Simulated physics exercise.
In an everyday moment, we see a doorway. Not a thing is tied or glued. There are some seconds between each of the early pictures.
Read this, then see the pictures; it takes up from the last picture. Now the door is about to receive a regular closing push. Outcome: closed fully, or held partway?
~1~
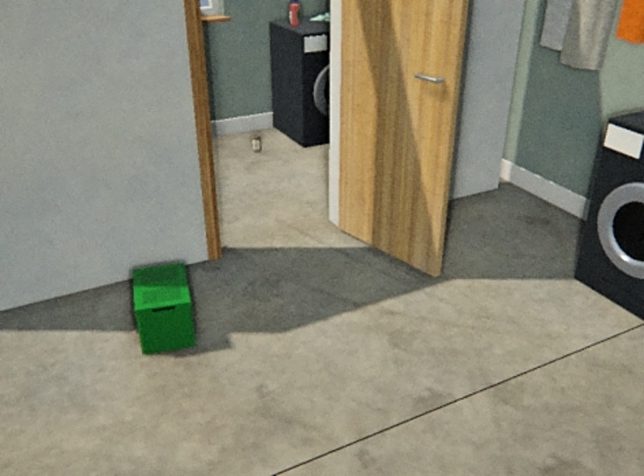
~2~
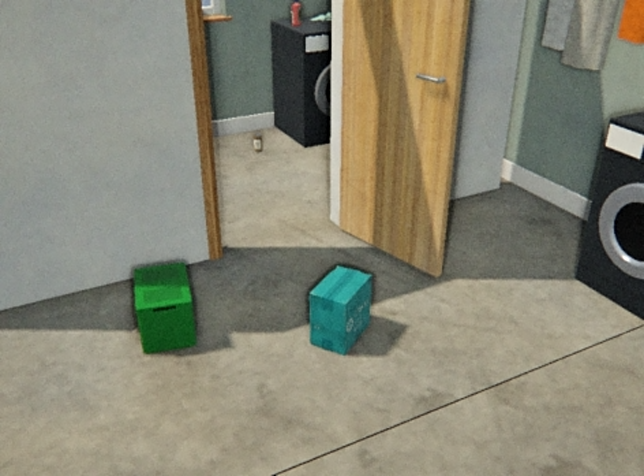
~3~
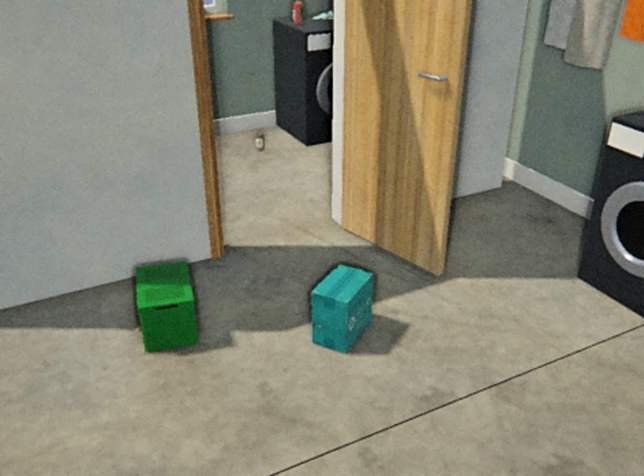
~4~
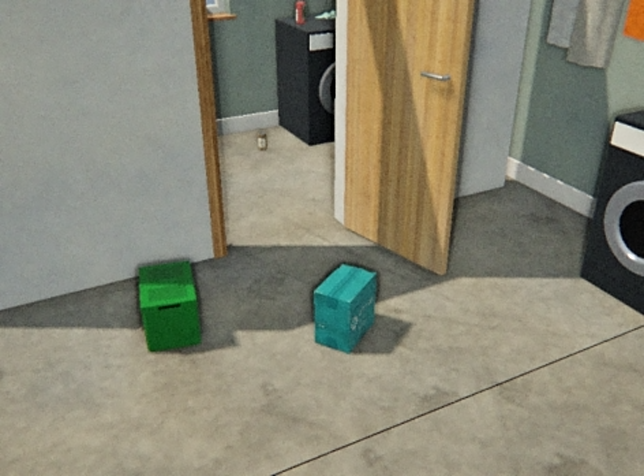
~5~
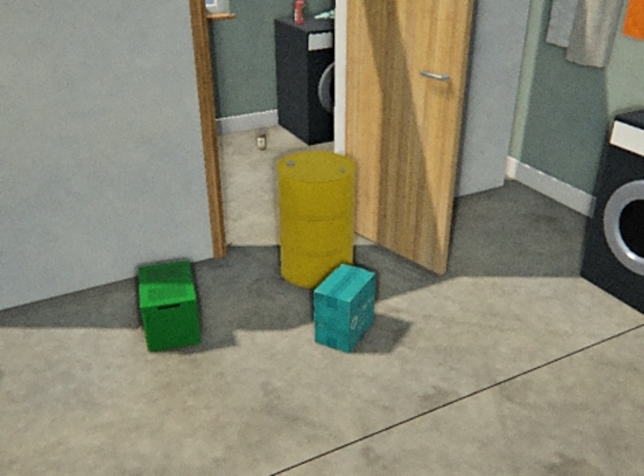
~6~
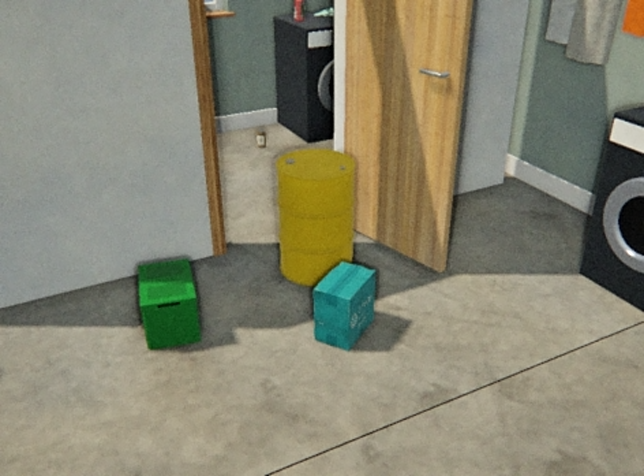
Held partway.
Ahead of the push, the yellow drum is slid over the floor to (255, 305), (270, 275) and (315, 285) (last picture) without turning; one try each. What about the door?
The door finishes its swing the first time, is obstructed the second time and is obstructed the third time.
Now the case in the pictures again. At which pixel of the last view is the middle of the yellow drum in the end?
Near (294, 217).
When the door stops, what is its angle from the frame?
It comes to about 55°.
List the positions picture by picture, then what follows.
The first picture shows door wide open and still.
The second picture shows door wide open and still; turquoise box (341, 310); green tote (165, 308).
The third picture shows door wide open and still; turquoise box (343, 308); green tote (167, 306).
The fourth picture shows door wide open and still; turquoise box (345, 308); green tote (170, 306).
The fifth picture shows door wide open and still; turquoise box (345, 307); green tote (169, 306).
The sixth picture shows door wide open and still; yellow drum (316, 217); turquoise box (345, 305).
Then, 0.40 s later than the last frame, door at 93°.
Then, 0.70 s later than the last frame, door at 72°.
Then, 0.90 s later than the last frame, door at 63°; yellow drum moved a little near (308, 217).
Then, 1.20 s later than the last frame, door at 57°; yellow drum moved a little near (298, 217).
When it is over, door at 55°; all 3 as before. End places, in pixels of the last picture, yellow drum near (294, 217).
